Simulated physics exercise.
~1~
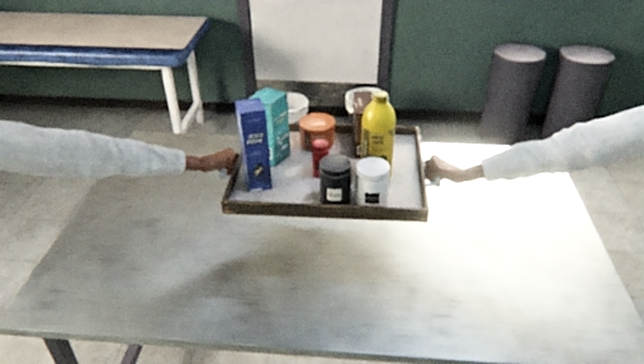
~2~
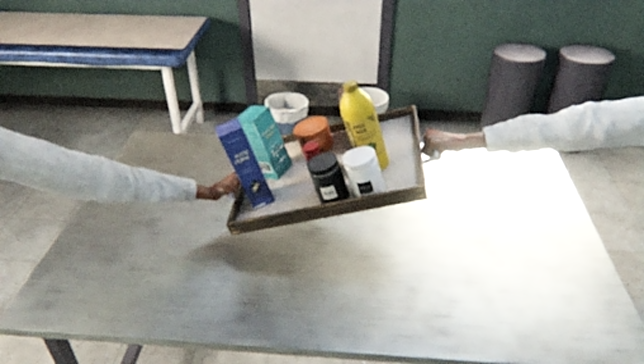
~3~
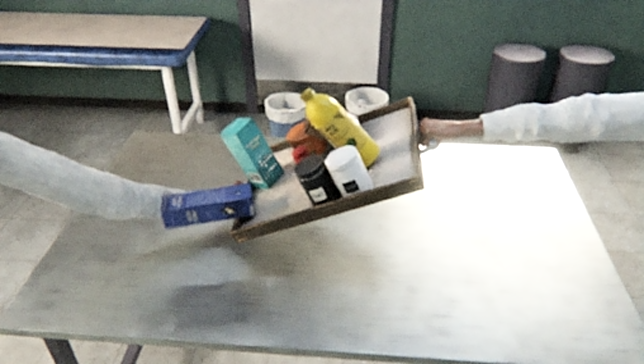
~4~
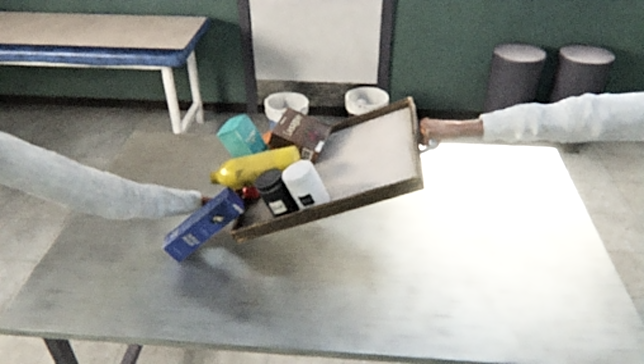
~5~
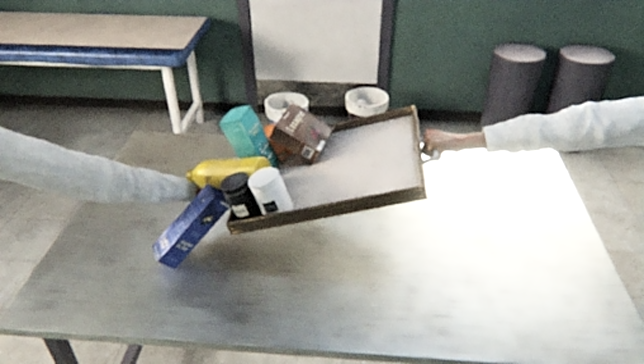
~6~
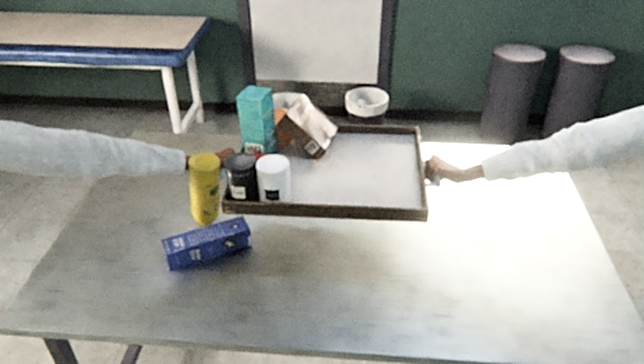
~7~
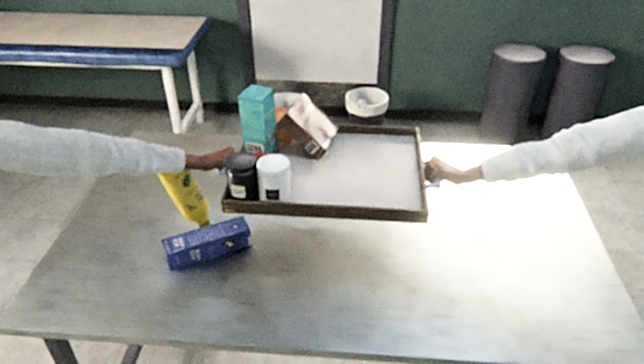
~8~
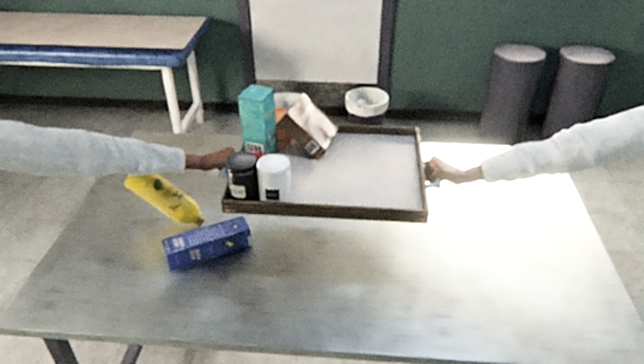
A tray of cartons, bottles and jars, held by two hands above a table, tips steeply to the left, sending its contents sliding and toppling, then levels out as a blue carton and a yellow bottle drop off, while two jars stand at its left end.
